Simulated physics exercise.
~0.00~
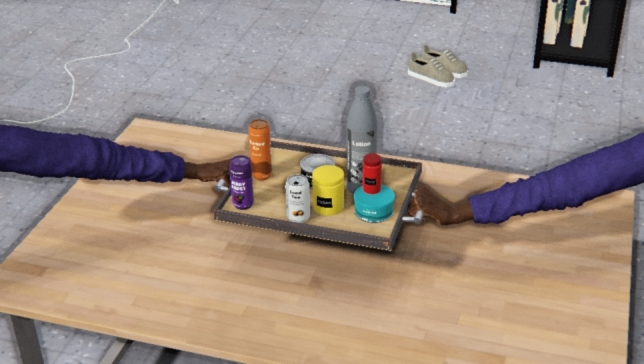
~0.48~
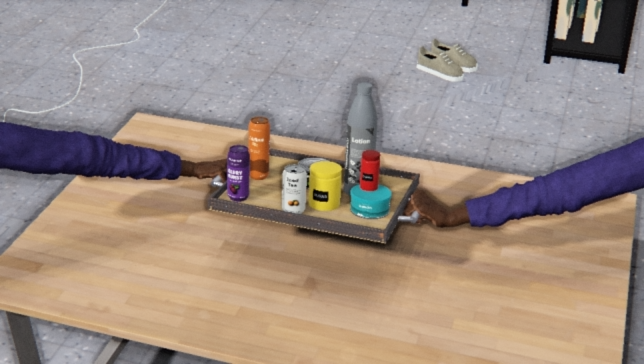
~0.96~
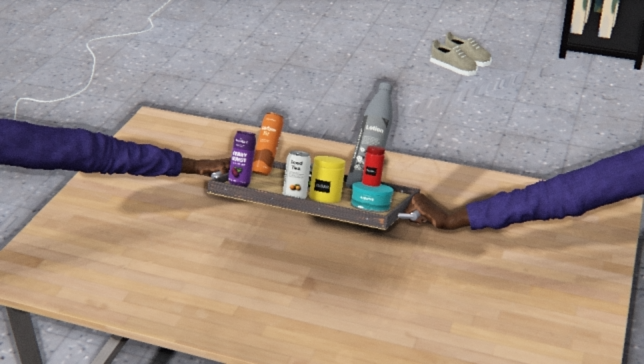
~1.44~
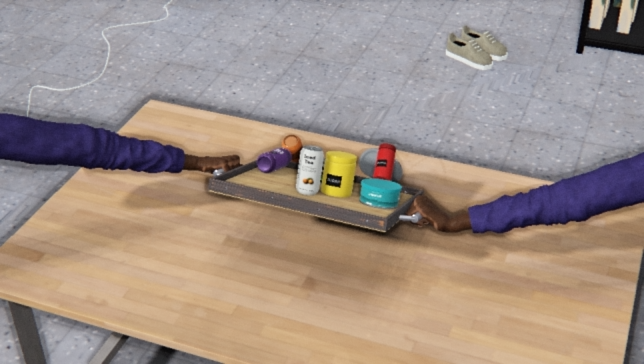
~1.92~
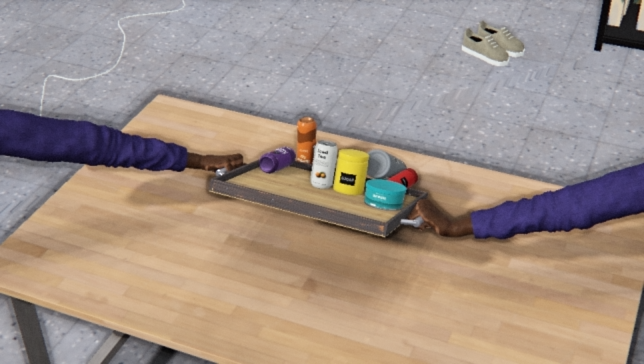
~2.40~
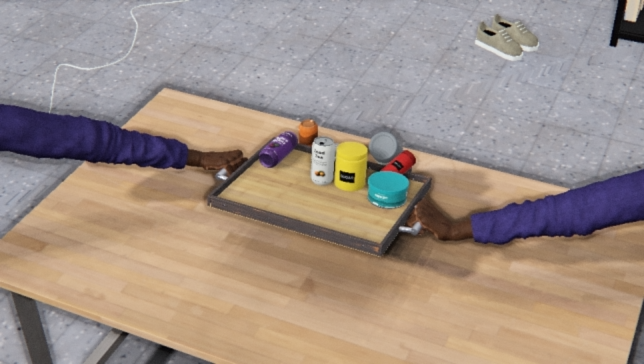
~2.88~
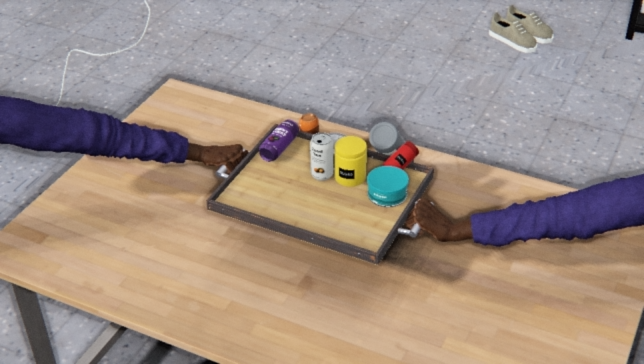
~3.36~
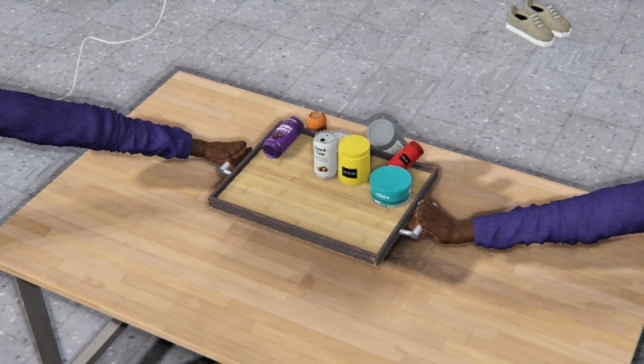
To begin with, two hands in purple sleeves hold a rimmed tray of cans, tubs, a jar, a red shaker and a tall grey bottle above a wooden table. The tray tips towards the far side, and the bottle and orange can lean away. The bottle goes over the far edge, while the purple can falls onto its side and the orange can topples off too. The red shaker tips over as the tray begins to level. Finally the tray is level, with the white can, yellow jar and turquoise tub still upright, shifted towards the far rim.
